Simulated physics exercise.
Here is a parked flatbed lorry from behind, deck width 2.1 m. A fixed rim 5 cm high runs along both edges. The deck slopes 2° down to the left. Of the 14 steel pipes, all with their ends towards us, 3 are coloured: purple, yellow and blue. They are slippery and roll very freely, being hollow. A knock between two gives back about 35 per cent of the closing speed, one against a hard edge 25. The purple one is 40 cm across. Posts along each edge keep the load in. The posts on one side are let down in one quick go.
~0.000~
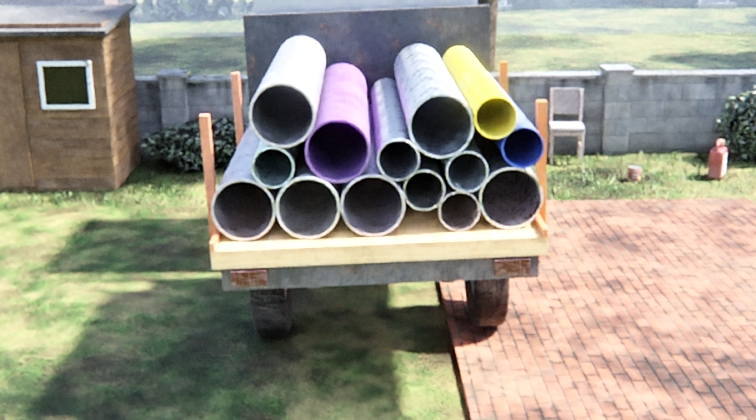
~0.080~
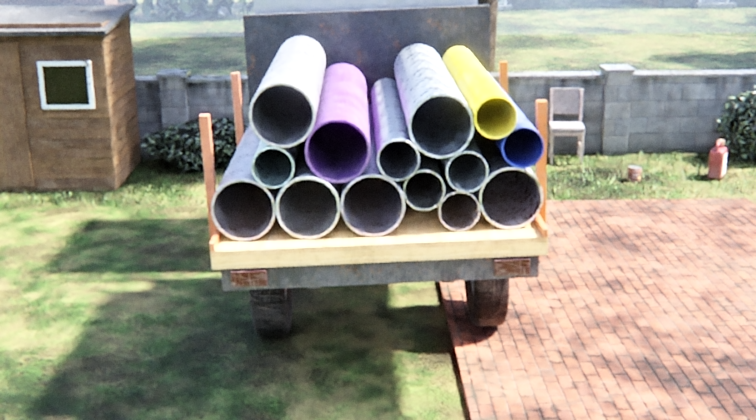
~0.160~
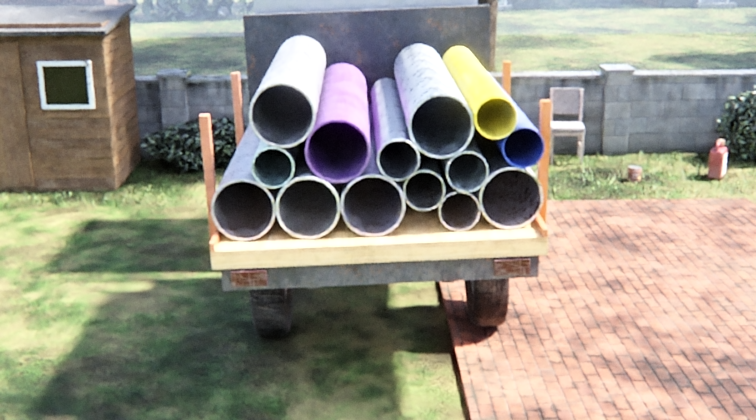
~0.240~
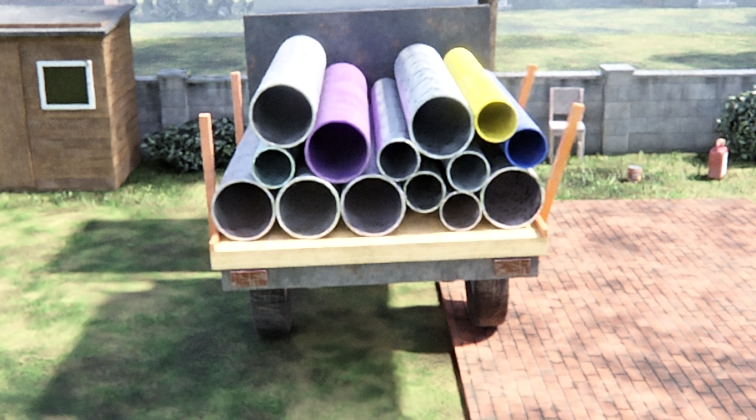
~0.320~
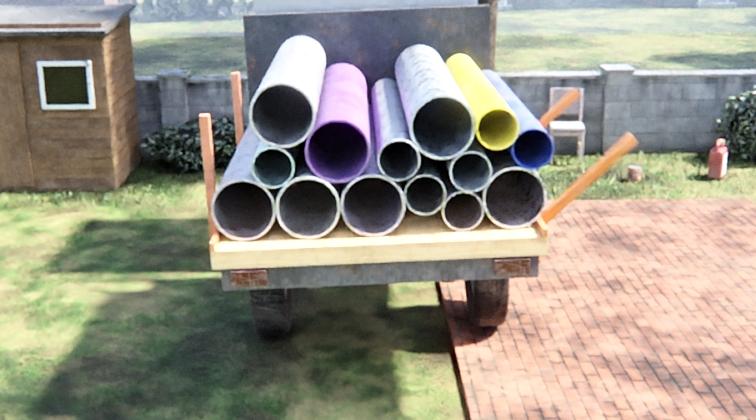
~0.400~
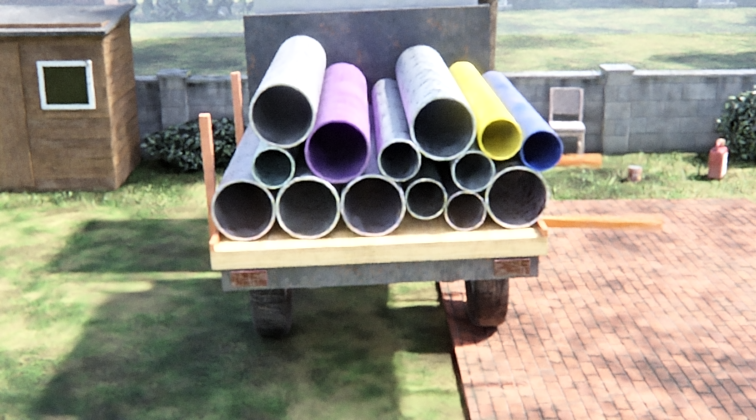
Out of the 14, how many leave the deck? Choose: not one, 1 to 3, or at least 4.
The answer is 1 to 3, which leaves 12 of 14.
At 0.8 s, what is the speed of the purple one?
Near 0.0 m/s.
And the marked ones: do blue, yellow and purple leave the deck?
Blue goes over the edge; yellow falls off; purple stays aboard.
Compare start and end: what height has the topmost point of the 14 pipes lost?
About 0 cm.
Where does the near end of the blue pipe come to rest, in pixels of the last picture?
At about (732, 382).
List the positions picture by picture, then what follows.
In the first frame, purple at (338, 152), yellow at (496, 117), blue at (523, 148); sides still shut; the deck slopes 2° down to the left; 5 of the 14 make up the bottom layer.
In the second frame, purple at (338, 152), yellow at (496, 117), blue at (523, 148); both sides upright.
In the third frame, purple at (338, 152), yellow at (496, 118), blue at (524, 148); both sides upright.
In the fourth frame, purple at (338, 152), yellow at (496, 121), blue at (527, 149); right posts out by 15°, tip at (577, 111).
In the fifth frame, purple at (338, 152), yellow at (497, 128), blue at (533, 149); right posts out by 50°, tip at (629, 142).
In the sixth frame, purple at (338, 152), yellow at (500, 138), blue at (542, 151); right posts out by 95°, tip at (656, 224).
After 0.8 s, purple is up on others, 80 cm from the left edge; yellow is up on others, 10 cm from the right edge, rolling right; blue is dropping off the right side; 1 of 14 is off.
After 1.2 s, yellow is dropping off the right side; blue is down on the right; no change for purple; 2 of 14 are off.
At rest (3.5 s), purple is up on others, 80 cm from the left edge; yellow is on the ground to the right; blue is on the ground to the right; 2 of 14 are off.
